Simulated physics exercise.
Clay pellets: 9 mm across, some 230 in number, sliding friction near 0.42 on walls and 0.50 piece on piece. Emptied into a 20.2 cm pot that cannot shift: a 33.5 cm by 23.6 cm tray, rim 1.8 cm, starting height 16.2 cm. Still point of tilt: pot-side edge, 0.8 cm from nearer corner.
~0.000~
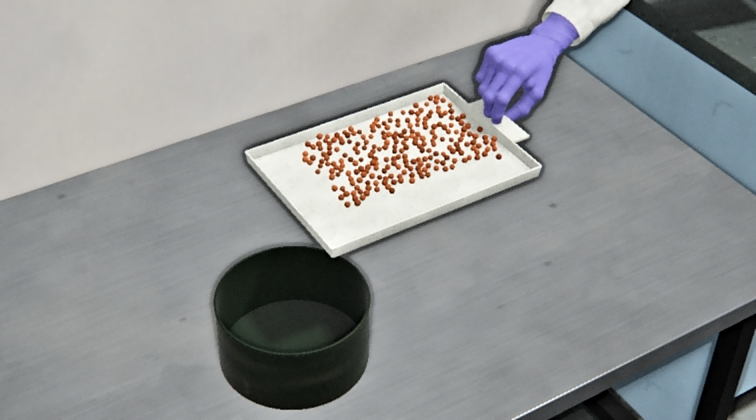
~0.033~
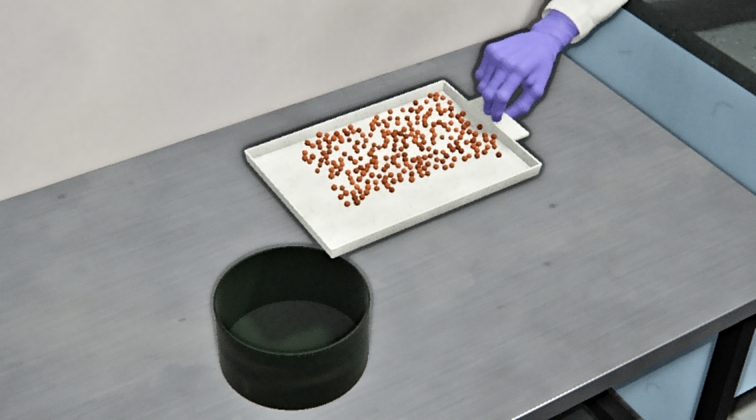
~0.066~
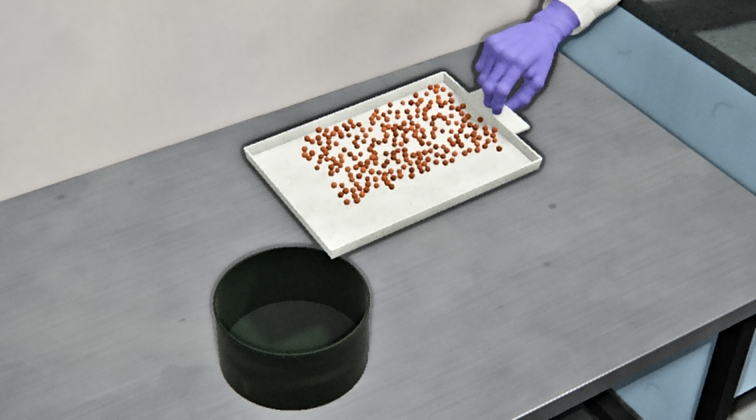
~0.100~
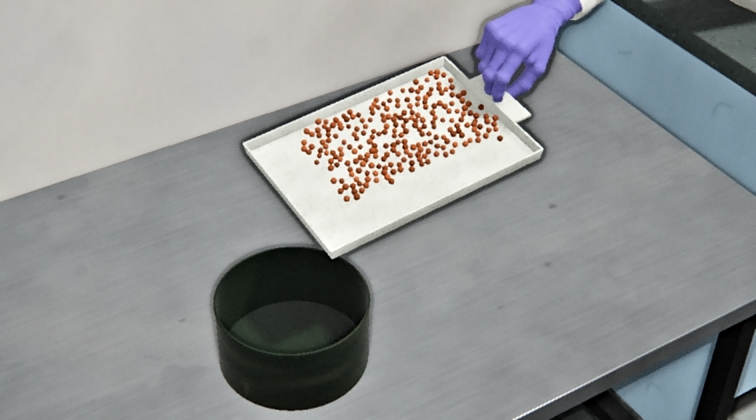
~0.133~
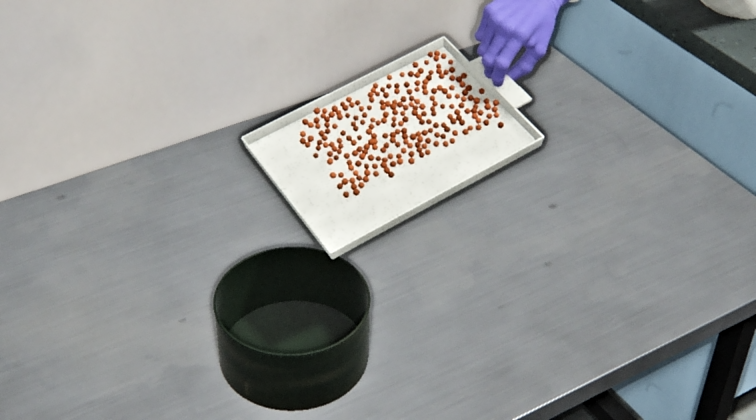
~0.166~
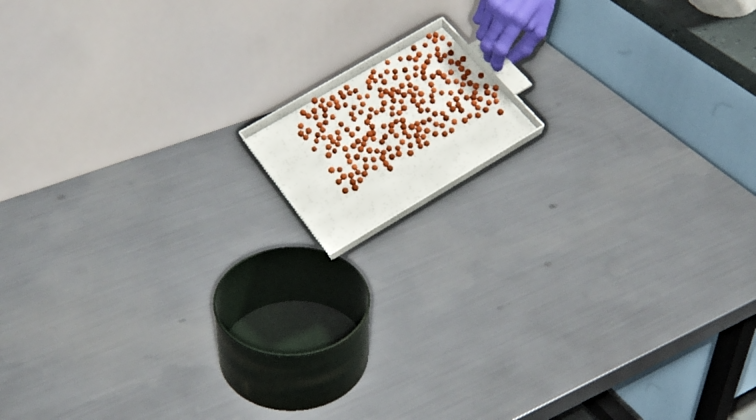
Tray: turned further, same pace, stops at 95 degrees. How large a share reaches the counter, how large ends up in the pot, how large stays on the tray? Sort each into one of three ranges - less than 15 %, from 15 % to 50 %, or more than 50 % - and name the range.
Ranges: Counter: From 15 % to 50 %; pot: More than 50 %; tray: Less than 15 %.
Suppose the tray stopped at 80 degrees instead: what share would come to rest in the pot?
It would be near 65 per cent.
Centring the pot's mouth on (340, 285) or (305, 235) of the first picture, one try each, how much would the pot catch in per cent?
That gives roughly 40 per cent and then 0 per cent.
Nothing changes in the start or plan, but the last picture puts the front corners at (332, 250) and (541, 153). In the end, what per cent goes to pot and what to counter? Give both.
Pot 45, counter 55.
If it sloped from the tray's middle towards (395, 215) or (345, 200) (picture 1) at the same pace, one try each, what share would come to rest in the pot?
Some 40 and 75 per cent.
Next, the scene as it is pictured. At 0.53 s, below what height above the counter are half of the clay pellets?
I'd put it near 26 cm.
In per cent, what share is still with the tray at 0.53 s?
I'd say close to 100 per cent.
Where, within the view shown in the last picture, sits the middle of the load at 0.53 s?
Somewhere about (331, 207) in the last view.
After 0.38 s, tilt 58 degrees; the tray holds 100 %, the pot 0 %.
Then, at 0.53 s, tilt 84 degrees; the tray holds 100 %, the pot 0 %.
After 0.80 s, tilt 95 degrees; the tray holds 5 %, the pot 65 %.
In the end, at 1.5 s, counter 30 %, pot 70 %, tray 0 %.
